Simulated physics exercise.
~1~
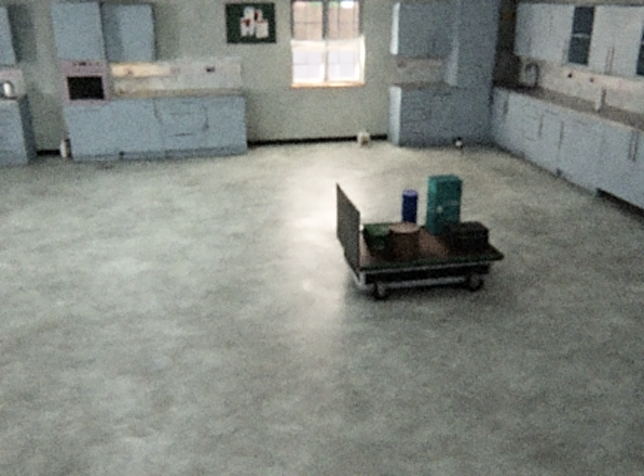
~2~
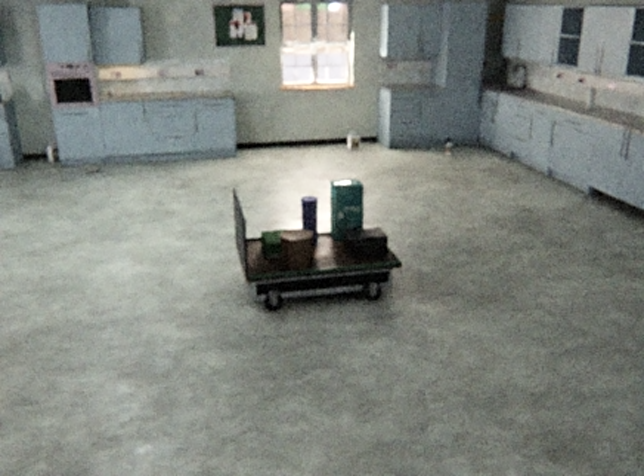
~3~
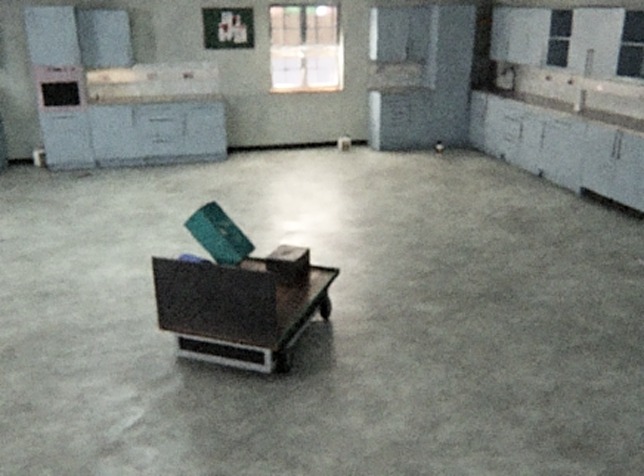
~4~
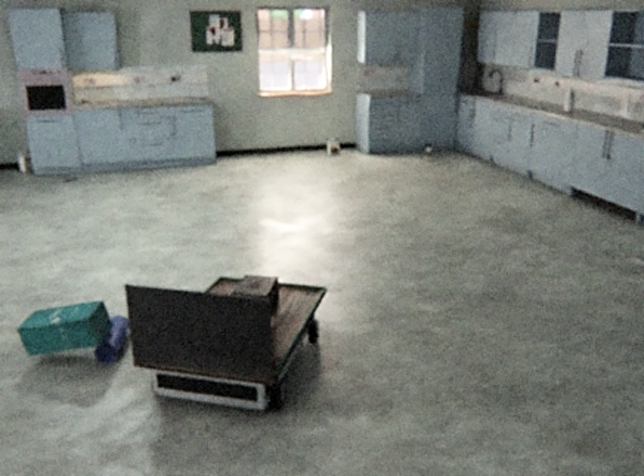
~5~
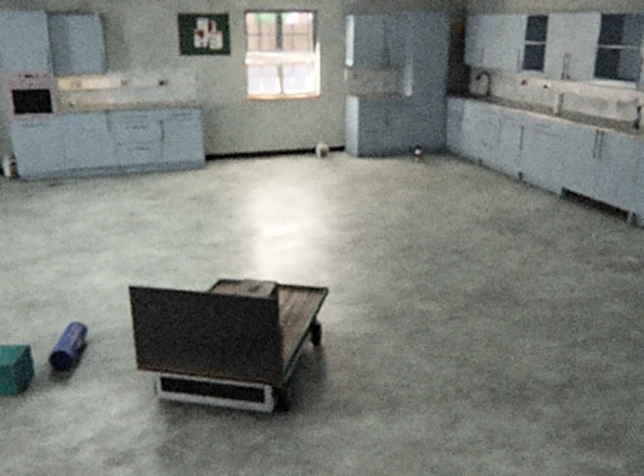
In the video, a flat cart carrying a tall turquoise box, a blue canister and smaller items moves left across a kitchen floor and swings round as the box tips, until the cart stops with the box and canister lying on the floor to its left.
